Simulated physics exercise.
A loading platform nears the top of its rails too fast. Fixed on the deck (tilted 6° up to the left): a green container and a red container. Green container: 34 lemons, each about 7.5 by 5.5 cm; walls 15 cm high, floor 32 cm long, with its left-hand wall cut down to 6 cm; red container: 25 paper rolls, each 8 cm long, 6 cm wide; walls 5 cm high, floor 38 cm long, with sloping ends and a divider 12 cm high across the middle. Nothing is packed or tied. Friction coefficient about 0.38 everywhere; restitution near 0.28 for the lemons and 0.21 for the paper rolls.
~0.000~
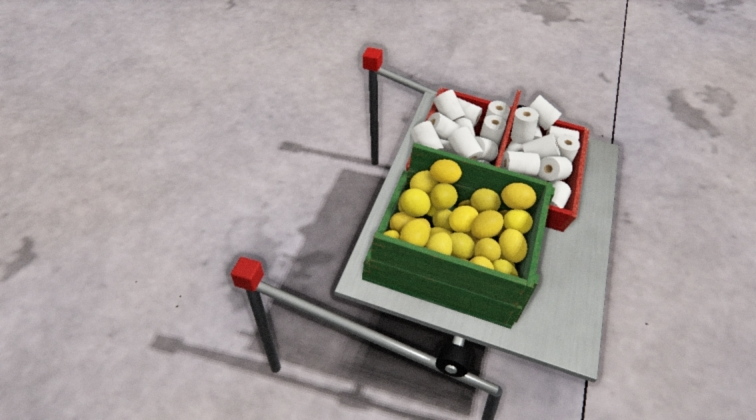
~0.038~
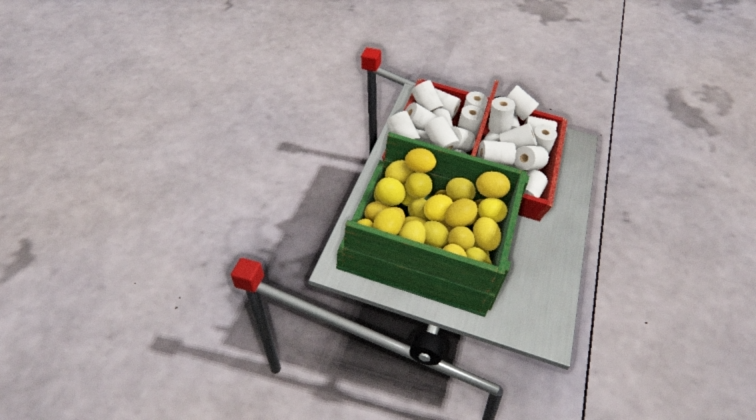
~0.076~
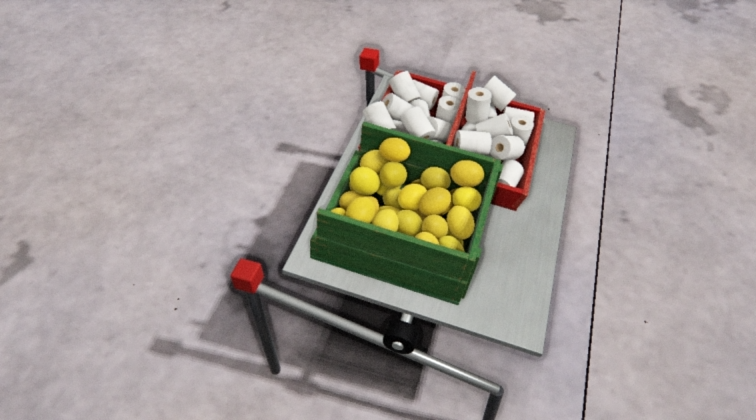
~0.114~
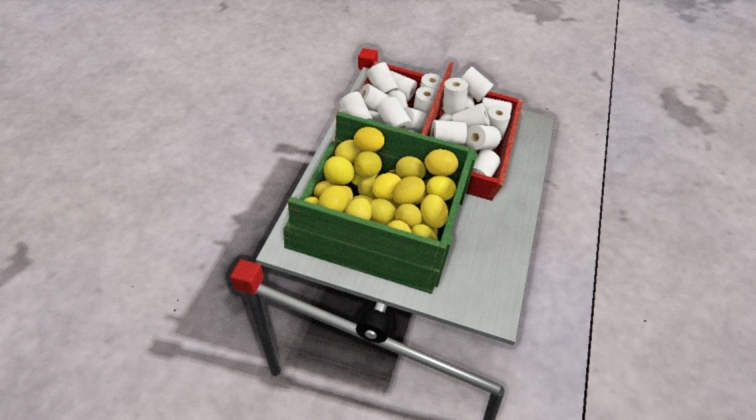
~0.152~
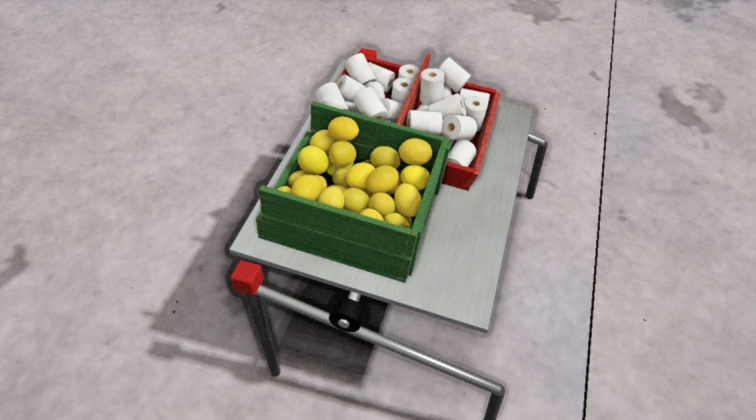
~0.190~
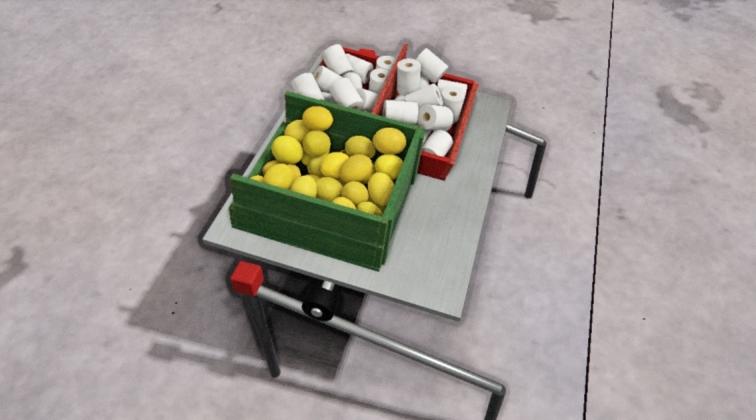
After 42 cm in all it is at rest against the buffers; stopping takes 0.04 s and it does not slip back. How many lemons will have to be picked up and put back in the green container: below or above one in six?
It sheds more than one in six of them.
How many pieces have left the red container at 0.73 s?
Out by then, roughly: Red container 4.
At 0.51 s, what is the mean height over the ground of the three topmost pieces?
Some 60 cm up.
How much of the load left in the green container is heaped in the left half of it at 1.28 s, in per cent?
Roughly 60 in a hundred.
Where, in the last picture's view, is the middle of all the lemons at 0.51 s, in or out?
At about (259, 168).
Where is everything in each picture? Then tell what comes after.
In the first picture (places track the rim corner closest to us here; the camera moves round a little), green container (527, 283); red container (572, 213); 0 cm travelled; all still inside.
In the second picture, green container (498, 269); red container (548, 202); 6 cm travelled.
In the third picture, green container (469, 257); red container (523, 192); 13 cm travelled.
In the fourth picture, green container (440, 244); red container (499, 181); 19 cm travelled.
In the fifth picture, green container (410, 231); red container (474, 171); 25 cm travelled.
In the sixth picture, green container (381, 219); red container (449, 160); 31 cm travelled; all still inside.
After 0.23 s, it meets the buffers.
After 0.35 s, the green container is down by 4 of 34 and the red container is down by 1 of 25.
After 0.51 s, the green container is down by 8 of 34 and the red container is down by 4 of 25.
After 0.73 s, the green container is down by 9 of 34 and the red container is down by 4 of 25.
Outcome (at 1.28 s), the green container is down by 9 of 34 and the red container is down by 4 of 25. Asked share, 9 of 34, 26 per cent.
